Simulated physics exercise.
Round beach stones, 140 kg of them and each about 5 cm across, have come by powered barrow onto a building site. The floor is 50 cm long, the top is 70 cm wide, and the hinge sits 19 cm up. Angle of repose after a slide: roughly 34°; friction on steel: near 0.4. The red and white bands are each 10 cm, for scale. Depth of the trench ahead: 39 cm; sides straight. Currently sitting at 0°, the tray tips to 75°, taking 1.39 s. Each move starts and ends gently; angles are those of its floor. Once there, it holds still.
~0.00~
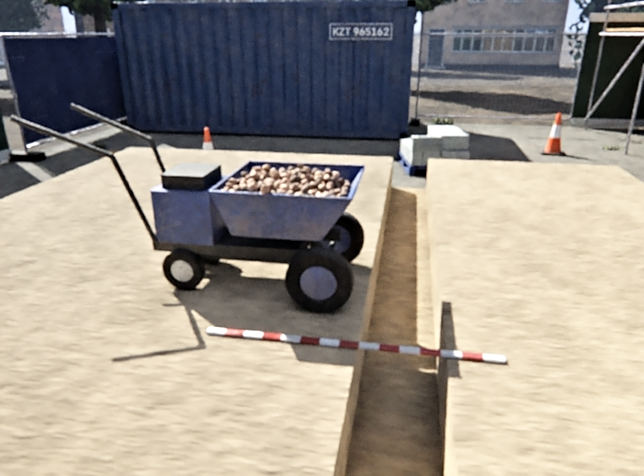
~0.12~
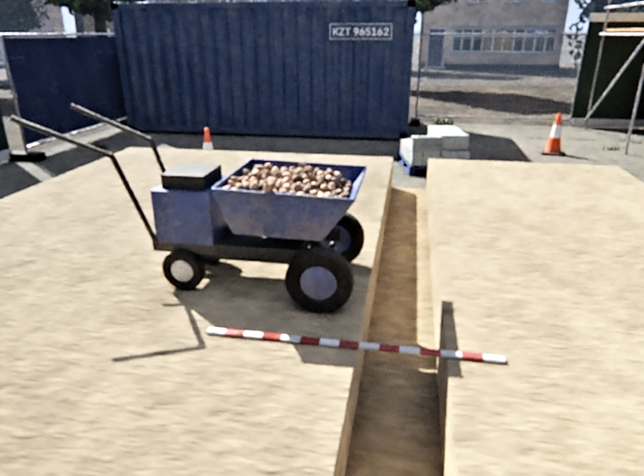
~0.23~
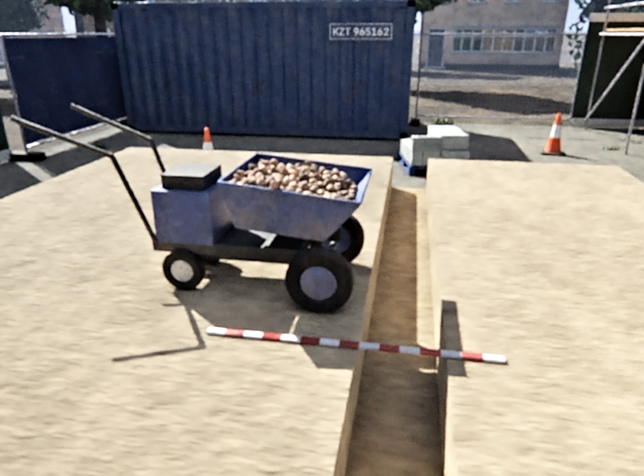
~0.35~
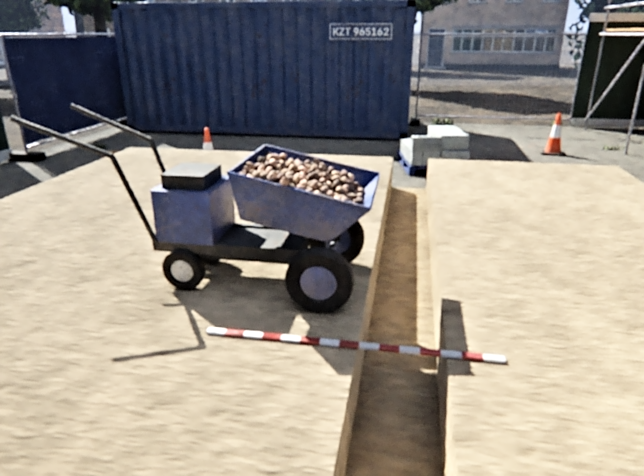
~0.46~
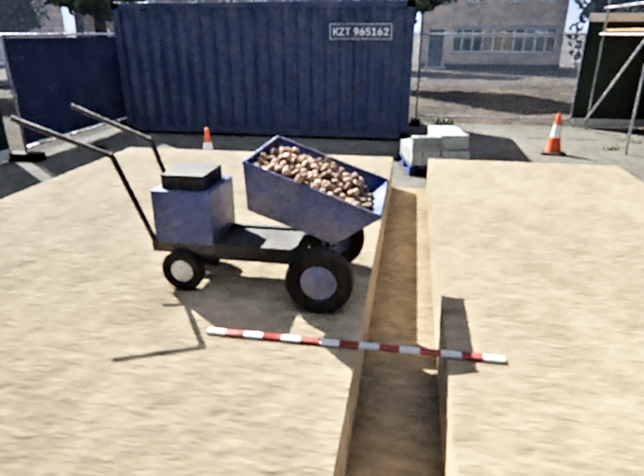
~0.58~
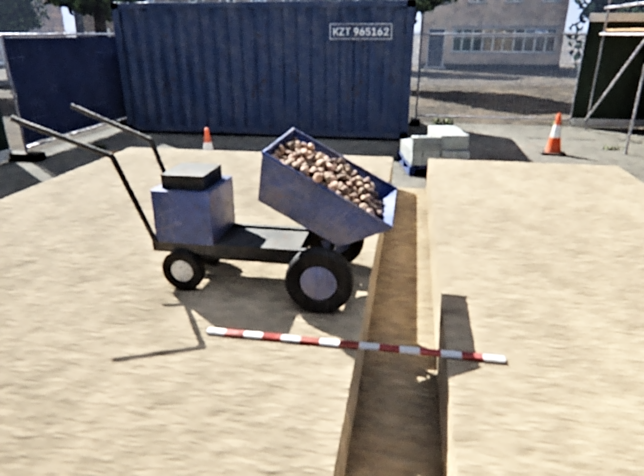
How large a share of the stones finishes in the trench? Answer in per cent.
A share of about 57 per cent.
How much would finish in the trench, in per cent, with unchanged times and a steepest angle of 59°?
It would come to about 45 percent.
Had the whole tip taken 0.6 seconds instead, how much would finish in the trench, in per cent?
My guess is near 40 percent.
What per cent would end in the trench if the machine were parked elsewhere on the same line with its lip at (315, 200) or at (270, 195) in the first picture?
100 and 80 %.
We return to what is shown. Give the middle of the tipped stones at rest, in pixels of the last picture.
I'd put it close to (433, 334).
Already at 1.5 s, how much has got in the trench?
Close to 25 per cent at that time.
After 1.0 s the floor is at 63°; 97 % in the tray, 3 % in the trench; the foremost stones are at (441, 282).
After 1.5 s the floor is at 75°; 38 % in the tray, 27 % in the trench, 35 % past the trench; the foremost stones are at (542, 301).
After 1.8 s the floor is at 75°; 13 % in the tray, 42 % in the trench, 45 % past the trench; the foremost stones are at (598, 297).
After 3.8 s the floor is at 75°; 0 % in the tray, 57 % in the trench, 43 % past the trench; the foremost stones are at (620, 288).
